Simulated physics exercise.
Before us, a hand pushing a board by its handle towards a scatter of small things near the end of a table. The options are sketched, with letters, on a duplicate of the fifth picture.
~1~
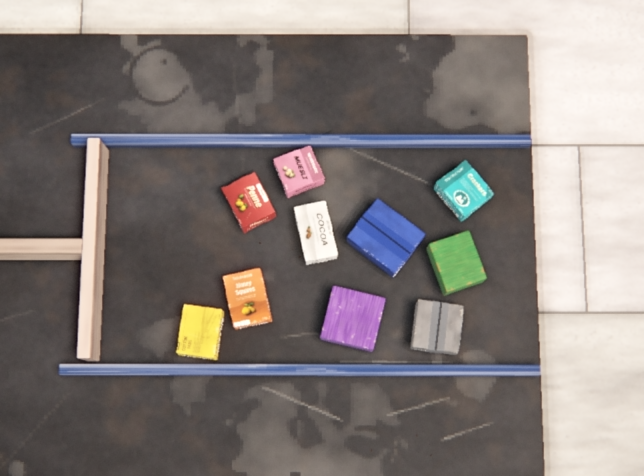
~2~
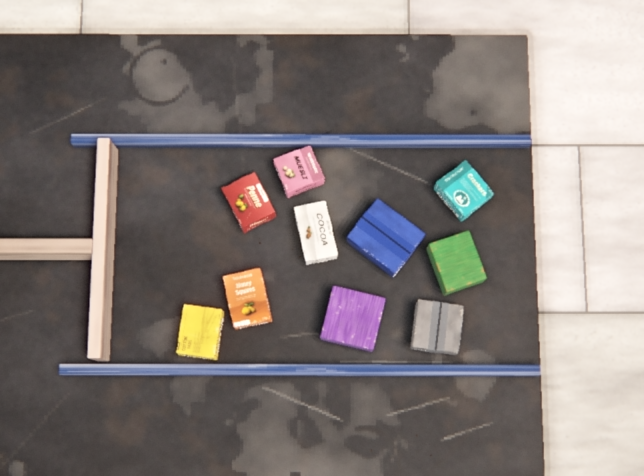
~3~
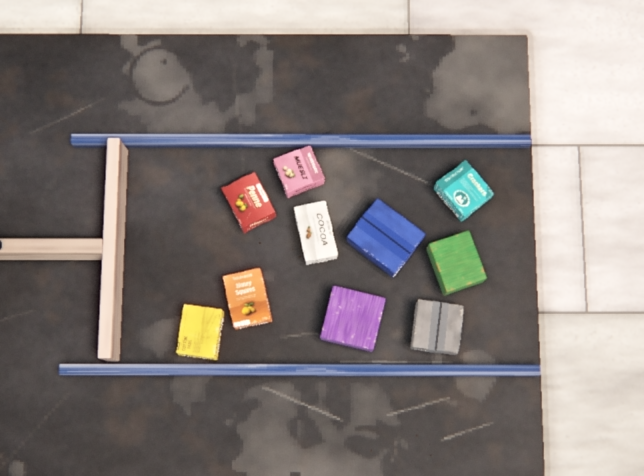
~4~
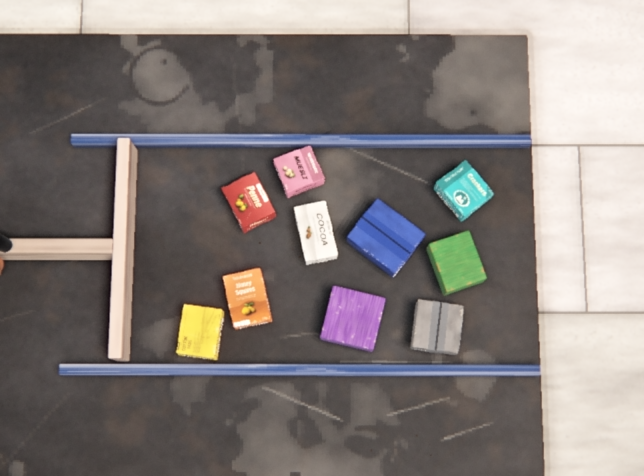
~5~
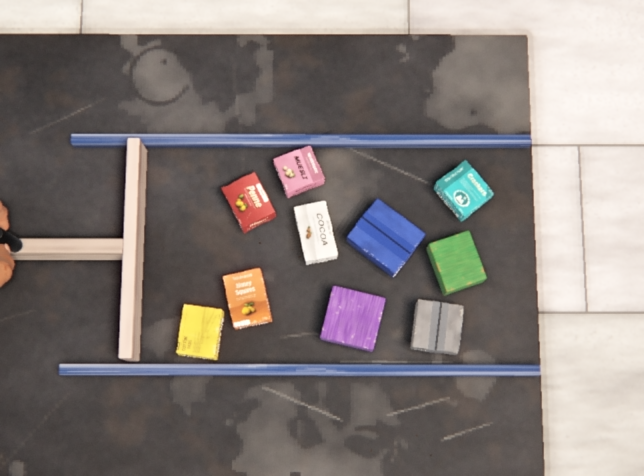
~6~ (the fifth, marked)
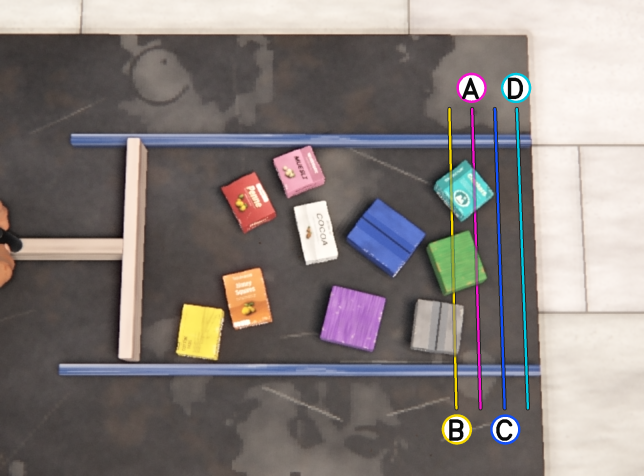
At first, a wooden board on a handle stands between two blue rails at the left of a dark surface, with colourful boxes and blocks scattered to its right. The board slides slowly rightward, a hand coming into view on its handle, while the scattered things stay still, untouched.
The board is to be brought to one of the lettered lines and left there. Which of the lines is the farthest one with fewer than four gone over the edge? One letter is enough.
No fourth one falls up to B.
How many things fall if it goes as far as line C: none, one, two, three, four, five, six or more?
By then, six or more.
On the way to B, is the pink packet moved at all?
Yes.
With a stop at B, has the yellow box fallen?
No.
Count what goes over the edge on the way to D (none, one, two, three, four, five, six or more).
By then, six or more.
On the copy, A at (476, 254); B at (453, 254); C at (500, 254); D at (522, 254).
On B. First, board (245, 246); pink packet (304, 170); yellow box (272, 332).
Then, board (362, 246); green block (510, 275); grey box (491, 333).
Finally, board (452, 246); blue box over the edge; grey box over the edge; three fallen.
By contrast, A drops five; C drops six; D drops ten.
